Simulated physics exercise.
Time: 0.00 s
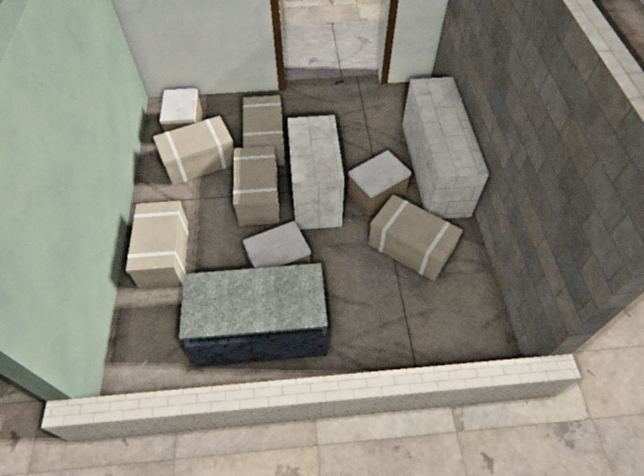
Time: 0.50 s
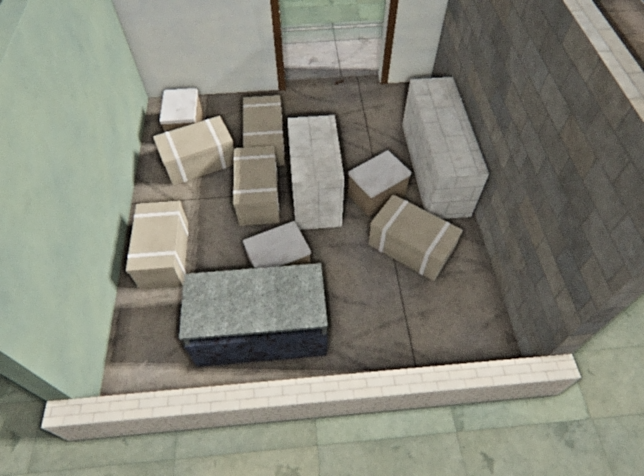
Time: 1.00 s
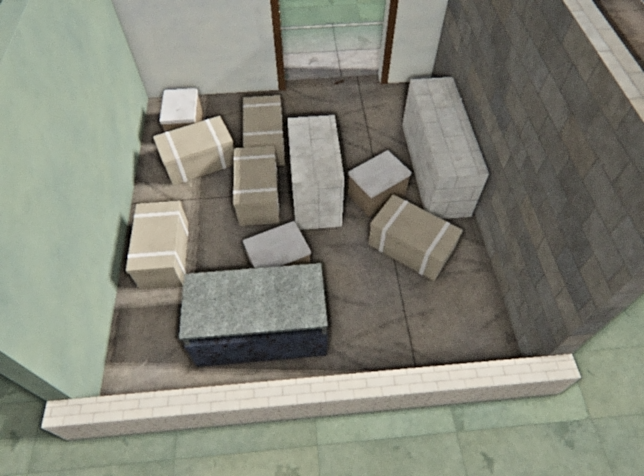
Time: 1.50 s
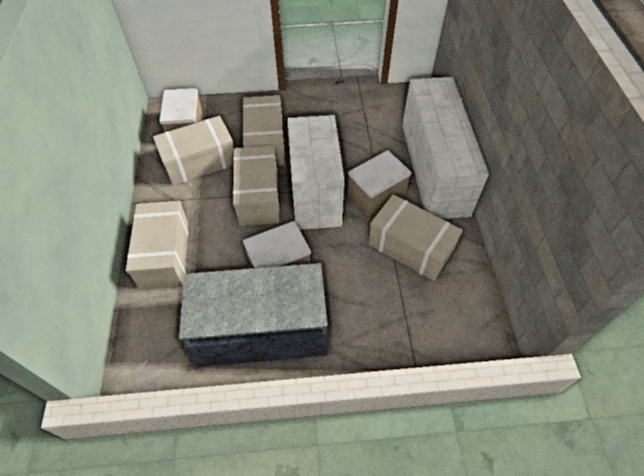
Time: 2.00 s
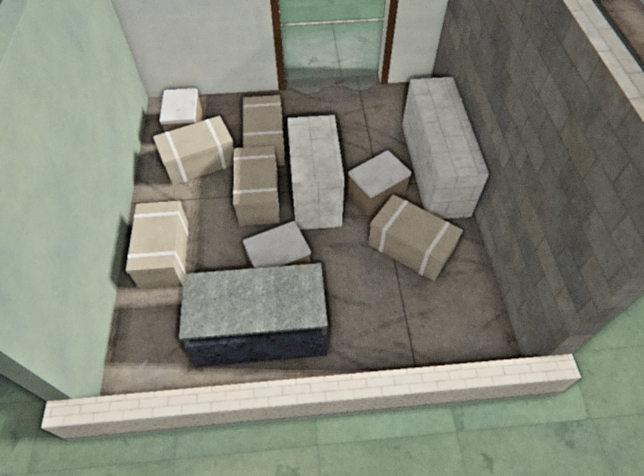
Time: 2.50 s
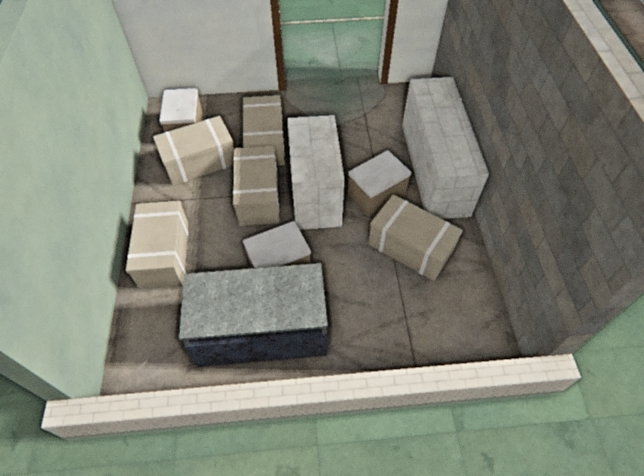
A small walled room of still boxes and blocks sits as green water covers the ground outside.
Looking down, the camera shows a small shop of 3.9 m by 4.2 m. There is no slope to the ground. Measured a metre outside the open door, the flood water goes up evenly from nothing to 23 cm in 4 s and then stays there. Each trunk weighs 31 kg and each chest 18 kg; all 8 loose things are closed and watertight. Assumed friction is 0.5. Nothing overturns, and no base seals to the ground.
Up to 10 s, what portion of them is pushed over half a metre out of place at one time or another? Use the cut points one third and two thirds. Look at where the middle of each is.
It falls from one third to two thirds.
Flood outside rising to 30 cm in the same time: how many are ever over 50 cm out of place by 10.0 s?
7.
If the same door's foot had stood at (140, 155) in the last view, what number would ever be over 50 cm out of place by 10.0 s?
Then it comes to 7 of them.
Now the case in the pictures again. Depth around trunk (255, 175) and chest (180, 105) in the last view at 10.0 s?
10 and 7 cm.
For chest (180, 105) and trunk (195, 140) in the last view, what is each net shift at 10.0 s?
The first is 5 cm from its start, the second 20 cm.
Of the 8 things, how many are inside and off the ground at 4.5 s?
That would be 0 of them.
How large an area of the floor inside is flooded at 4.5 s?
Roughly 4.5 m2 of it is wet.
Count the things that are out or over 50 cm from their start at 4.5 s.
The number by then is 0.
After 3.5 s 0 of 8 are over 50 cm from their spots; 0 afloat.
After 4.5 s 0 of 8 are over 50 cm from their spots; 0 afloat.
After 7.0 s 2 of 8 are over 50 cm from their spots; 0 afloat.
After 10.0 s 5 of 8 are over 50 cm from their spots, and 5 have been at some point; 5 afloat.
